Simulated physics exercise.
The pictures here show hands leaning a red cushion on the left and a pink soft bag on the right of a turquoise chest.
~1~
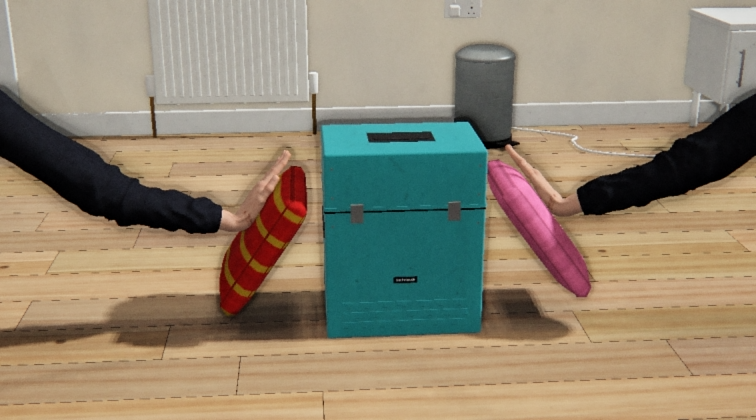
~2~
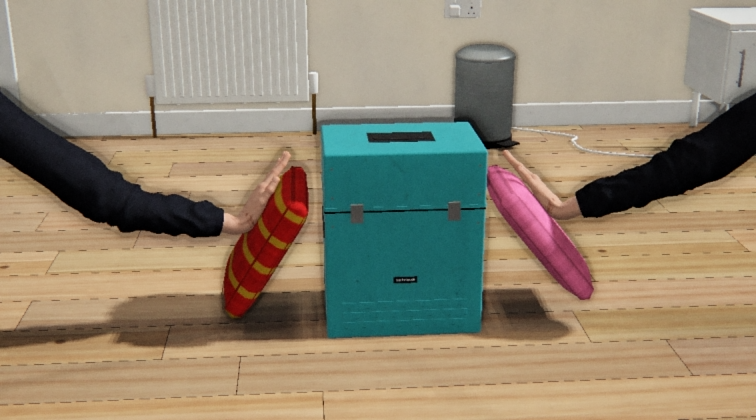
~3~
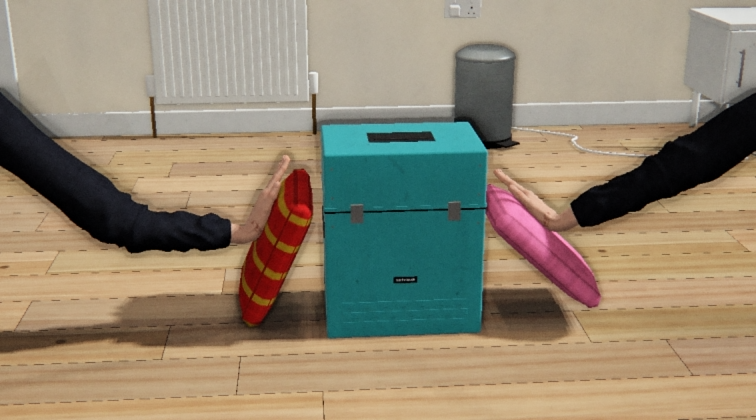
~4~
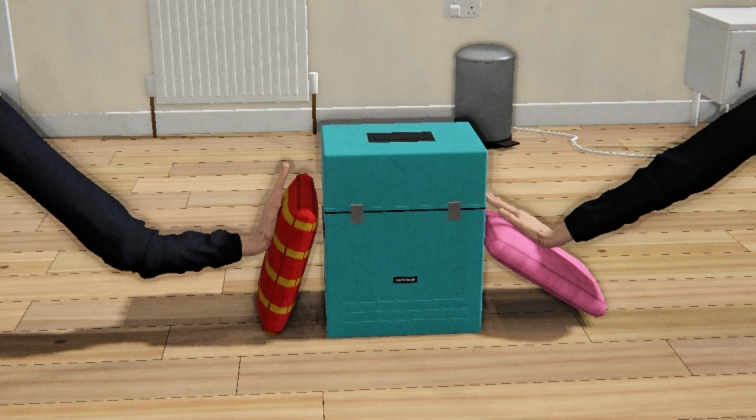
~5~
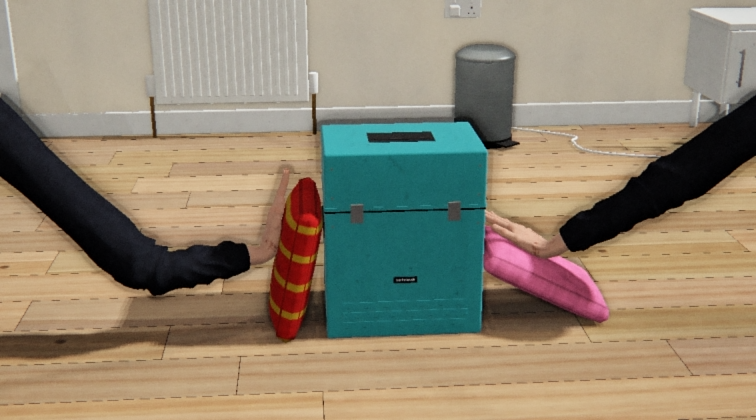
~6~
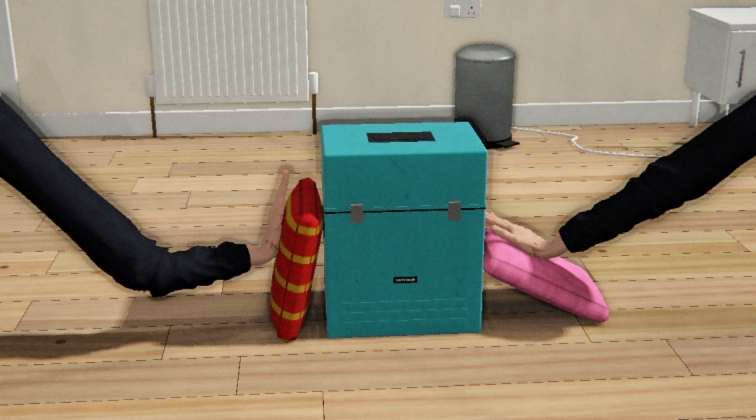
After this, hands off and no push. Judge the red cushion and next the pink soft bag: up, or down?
Verdict - red cushion: Up; pink soft bag: Down.
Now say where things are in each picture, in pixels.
Cushion foot (229, 311), head (299, 208); soft bag foot (584, 293), head (509, 193), in the first frame.
Cushion foot (234, 314); soft bag foot (587, 295), in the second frame.
Cushion foot (251, 322); soft bag foot (594, 303), in the third frame.
Cushion foot (272, 332); soft bag foot (601, 312), in the fourth frame.
Cushion foot (286, 338); soft bag foot (604, 317), in the fifth frame.
Cushion foot (288, 339), head (310, 220), almost upright; soft bag foot (604, 317), head (489, 266), at a low slant, in the sixth frame.
Then, 0.28 s on from there, cushion propped as before near (297, 258); soft bag flat on the floor near (543, 295).
Then, 0.52 s on from there, cushion propped as before near (298, 258); soft bag flat on the floor near (542, 294).
In the end, cushion propped as before near (298, 258); soft bag flat on the floor near (542, 294). The red cushion remains propped up and the pink soft bag slips and lies down.
